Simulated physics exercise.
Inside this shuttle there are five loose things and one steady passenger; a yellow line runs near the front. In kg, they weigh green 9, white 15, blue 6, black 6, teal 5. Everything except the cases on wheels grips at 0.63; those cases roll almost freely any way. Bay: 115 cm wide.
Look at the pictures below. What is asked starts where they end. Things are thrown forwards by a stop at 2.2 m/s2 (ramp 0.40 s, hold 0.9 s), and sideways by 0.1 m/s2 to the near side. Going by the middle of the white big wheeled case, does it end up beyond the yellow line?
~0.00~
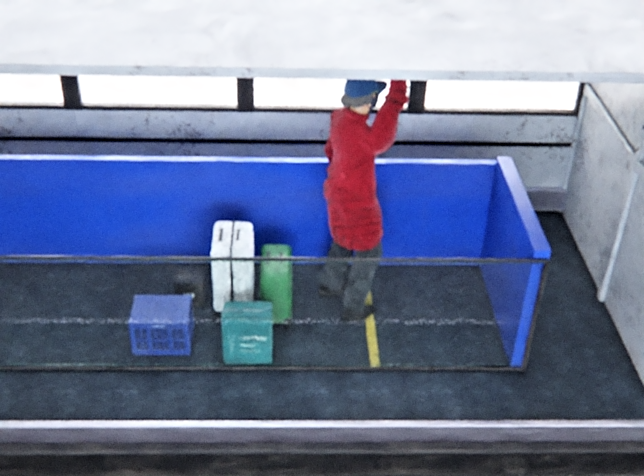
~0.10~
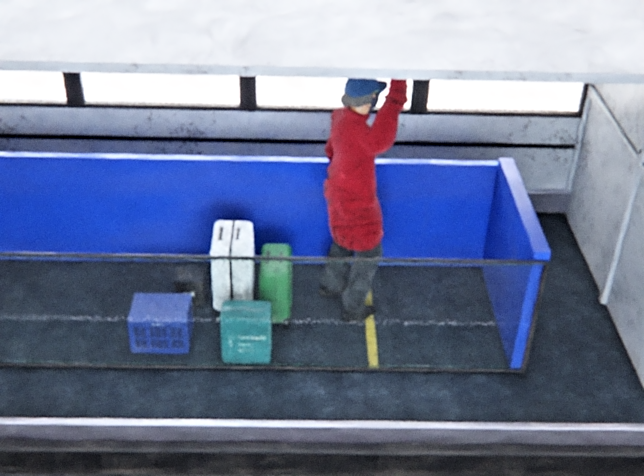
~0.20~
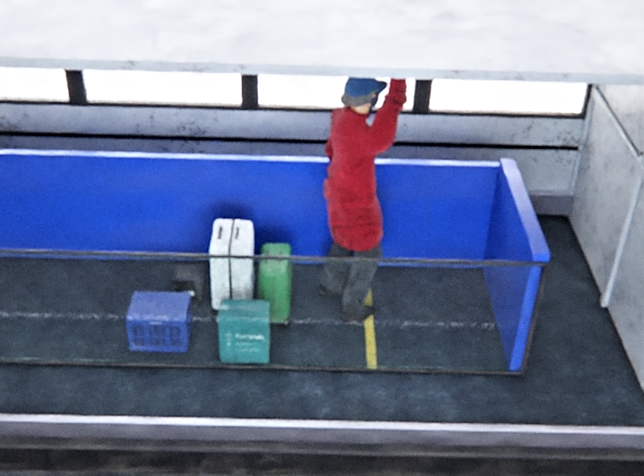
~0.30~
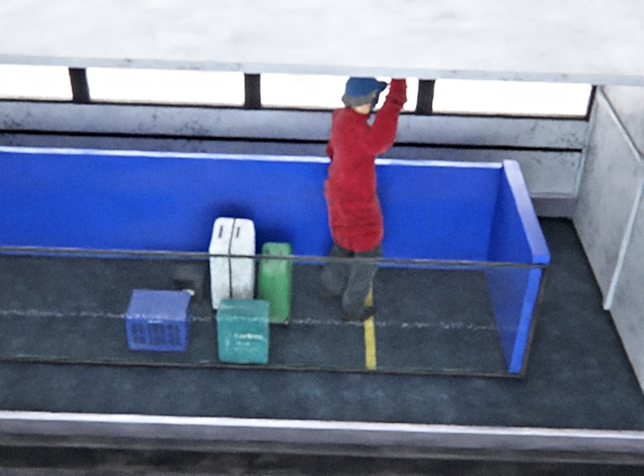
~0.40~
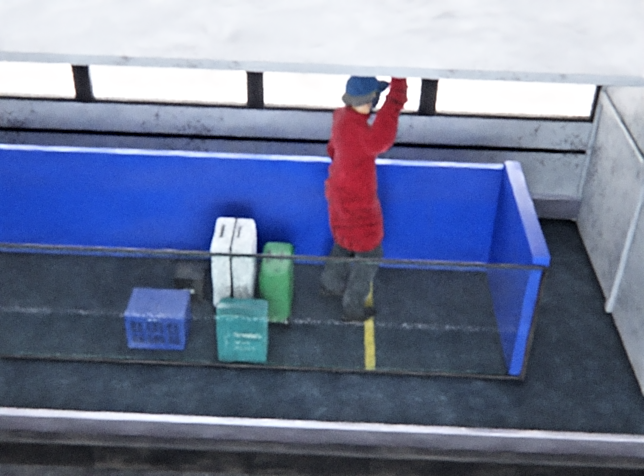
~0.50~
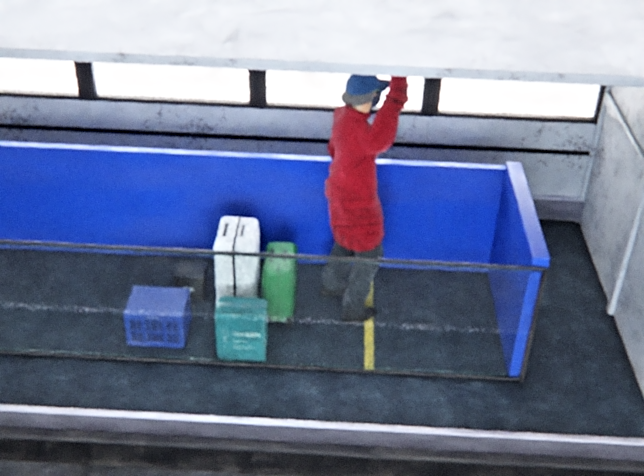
No.
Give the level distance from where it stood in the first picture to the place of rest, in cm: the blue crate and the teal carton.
The blue crate has moved 0 and the teal carton 0.
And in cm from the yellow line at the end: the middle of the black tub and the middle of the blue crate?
Black tub: 130 cm short; blue crate: 140 cm short.
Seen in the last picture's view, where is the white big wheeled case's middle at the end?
Once everything settles, you'd find it around (300, 271).
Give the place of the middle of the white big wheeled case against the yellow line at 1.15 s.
About 50 cm short of it.
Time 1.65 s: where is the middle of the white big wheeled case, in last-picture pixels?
Look around (300, 271) and it's there.
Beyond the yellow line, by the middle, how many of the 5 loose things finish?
0.
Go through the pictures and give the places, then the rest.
The first picture shows white big wheeled case (233, 272), teal carton (248, 333), black tub (190, 287).
The second picture shows white big wheeled case (233, 271), teal carton (247, 332), black tub (191, 286).
The third picture shows white big wheeled case (233, 270), teal carton (245, 331), black tub (190, 284).
The fourth picture shows white big wheeled case (233, 270), teal carton (244, 331), black tub (191, 284).
The fifth picture shows white big wheeled case (235, 269), teal carton (243, 330), black tub (191, 282).
The sixth picture shows white big wheeled case (238, 268), teal carton (242, 329), black tub (191, 281).
After 0.75 s the white big wheeled case is 80 cm short of the yellow line, tilted 0°, near (257, 270) in the last picture's view; the teal carton 84 cm short of the yellow line, tilted 0°.
After 1.15 s the white big wheeled case is 51 cm short of the yellow line, tilted 0°, near (299, 272) in the last picture's view.
After 1.65 s the white big wheeled case is 49 cm short of the yellow line, tilted 0°, near (300, 271) in the last picture's view.
When all is still (2.0 s), green small wheeled case stops short of the yellow line; white big wheeled case stops short of the yellow line; blue crate stops short of the yellow line; black tub stops short of the yellow line; teal carton stops short of the yellow line.
